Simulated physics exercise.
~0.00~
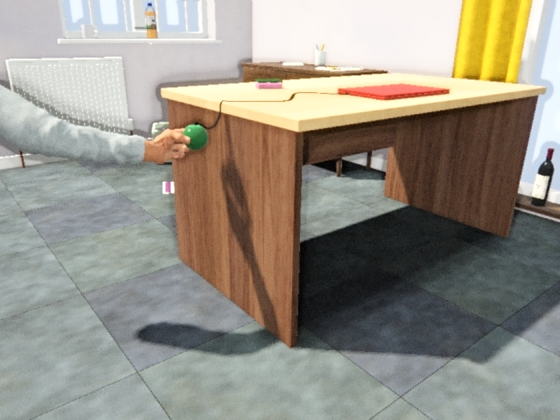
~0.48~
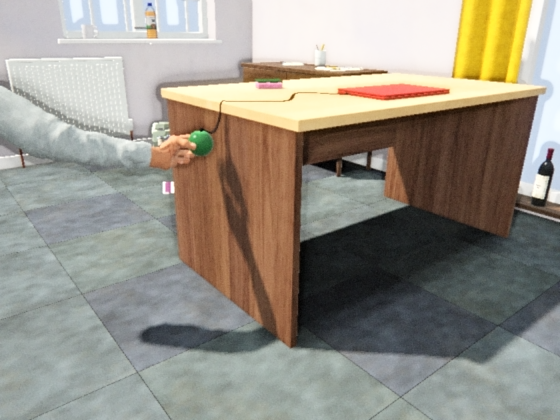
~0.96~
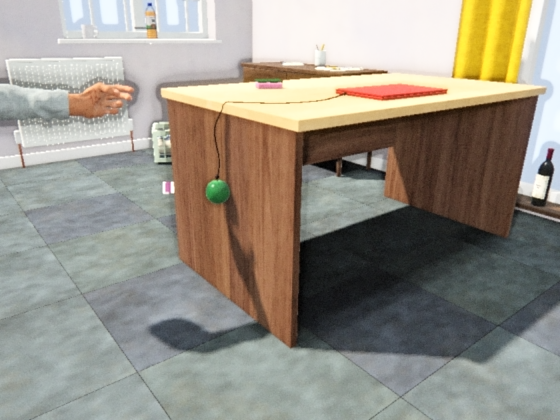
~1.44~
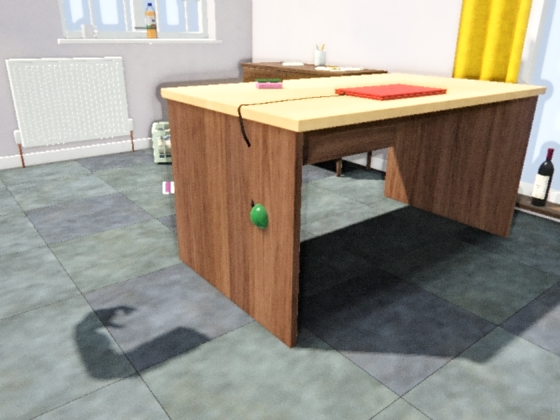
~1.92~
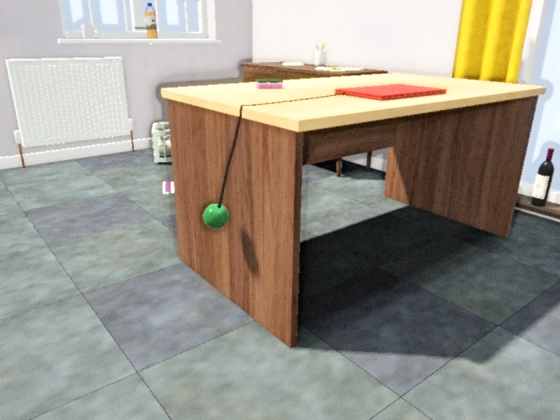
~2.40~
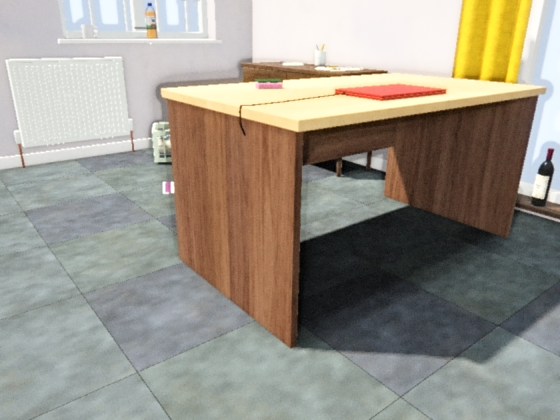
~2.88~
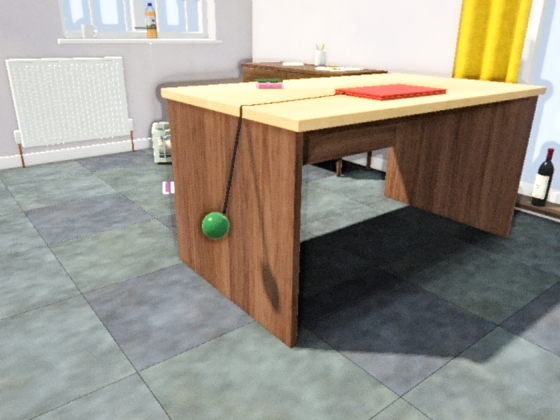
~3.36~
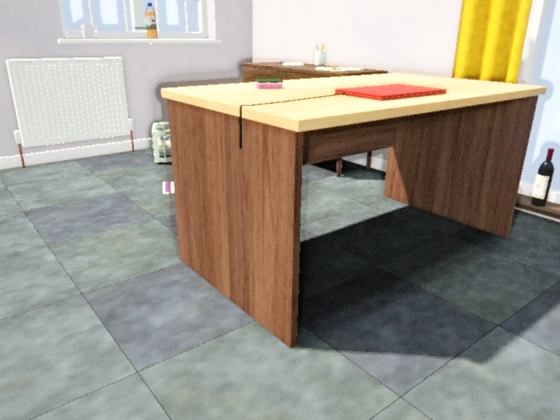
Green ball on a dark string slipping from a hand beside a wooden desk, dropping, then swinging in and out of view.
